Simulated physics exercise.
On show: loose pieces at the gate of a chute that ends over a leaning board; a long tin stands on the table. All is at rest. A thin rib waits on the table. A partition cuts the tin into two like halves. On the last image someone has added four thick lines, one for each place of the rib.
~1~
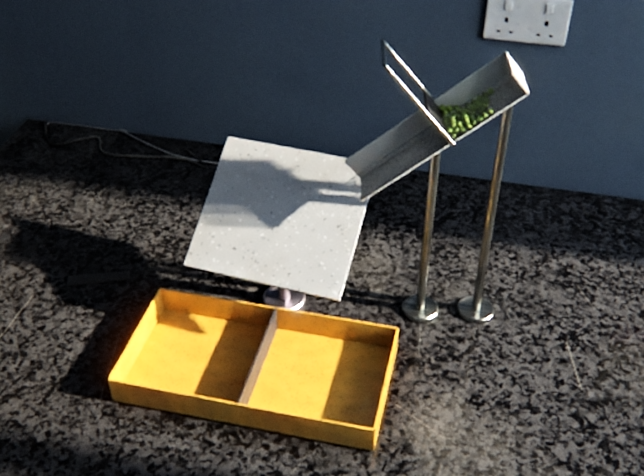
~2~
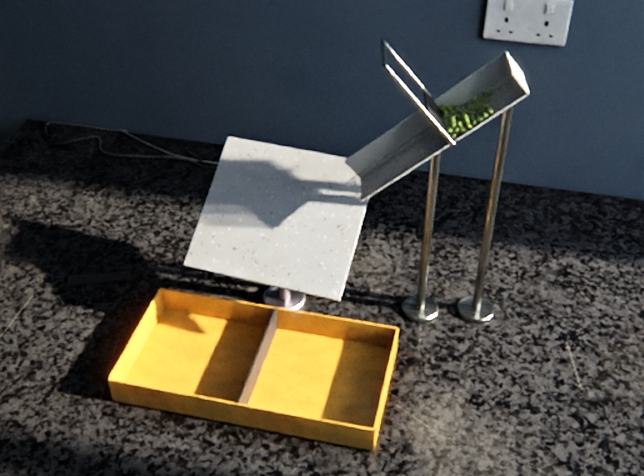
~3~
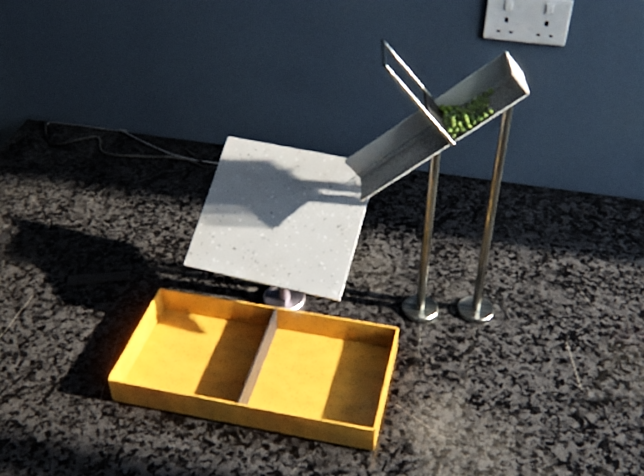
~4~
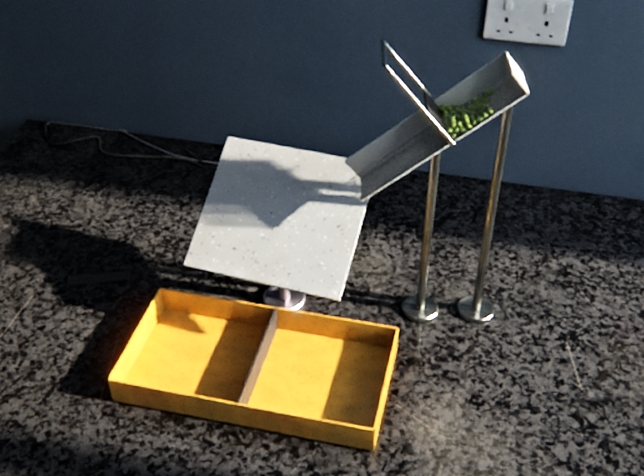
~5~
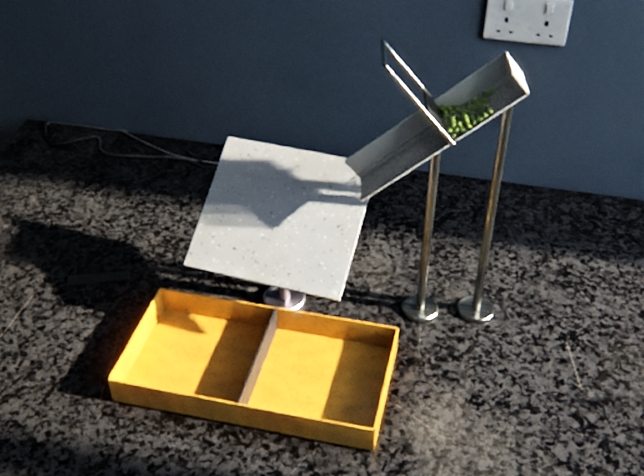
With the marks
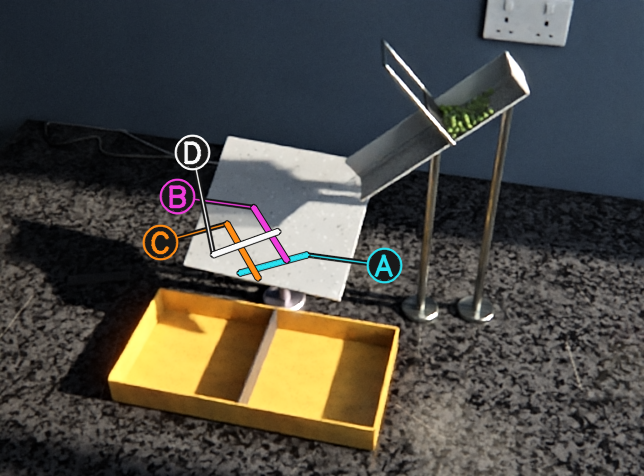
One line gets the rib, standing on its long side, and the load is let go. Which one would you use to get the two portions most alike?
Go for C.
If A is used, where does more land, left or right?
Left.
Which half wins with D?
More lands on the left.
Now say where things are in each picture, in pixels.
Load behind the gate at (459, 117), dried peas; lip of the chute at (361, 190), sloping fairly steeply, in the first picture.
Middle of the board at (281, 214), tilted fairly steeply; middle of its low edge at (259, 282); of its high edge at (301, 150), in the second picture.
Front corners of the tin at (108, 379) and (374, 430); front end of its middle wall at (237, 404); gate still shut at (429, 106), in the third picture.
Middle of the load at (459, 117); lip at (361, 190), in the fourth picture.
Middle of the load at (459, 117); lip at (361, 190), in the fifth picture.
On the marked copy, line A from (306, 254) to (240, 273); line B from (253, 207) to (286, 260); line C from (227, 223) to (258, 278); line D from (277, 231) to (213, 254).
If A is chosen, of what is caught, most in the left half, a small part in the right.
If B is chosen, of what is caught, a small part in the left half, most in the right.
If C is chosen, of what is caught, about a third in the left half, about two thirds in the right.
If D is chosen, of what is caught, most in the left half, a small part in the right.
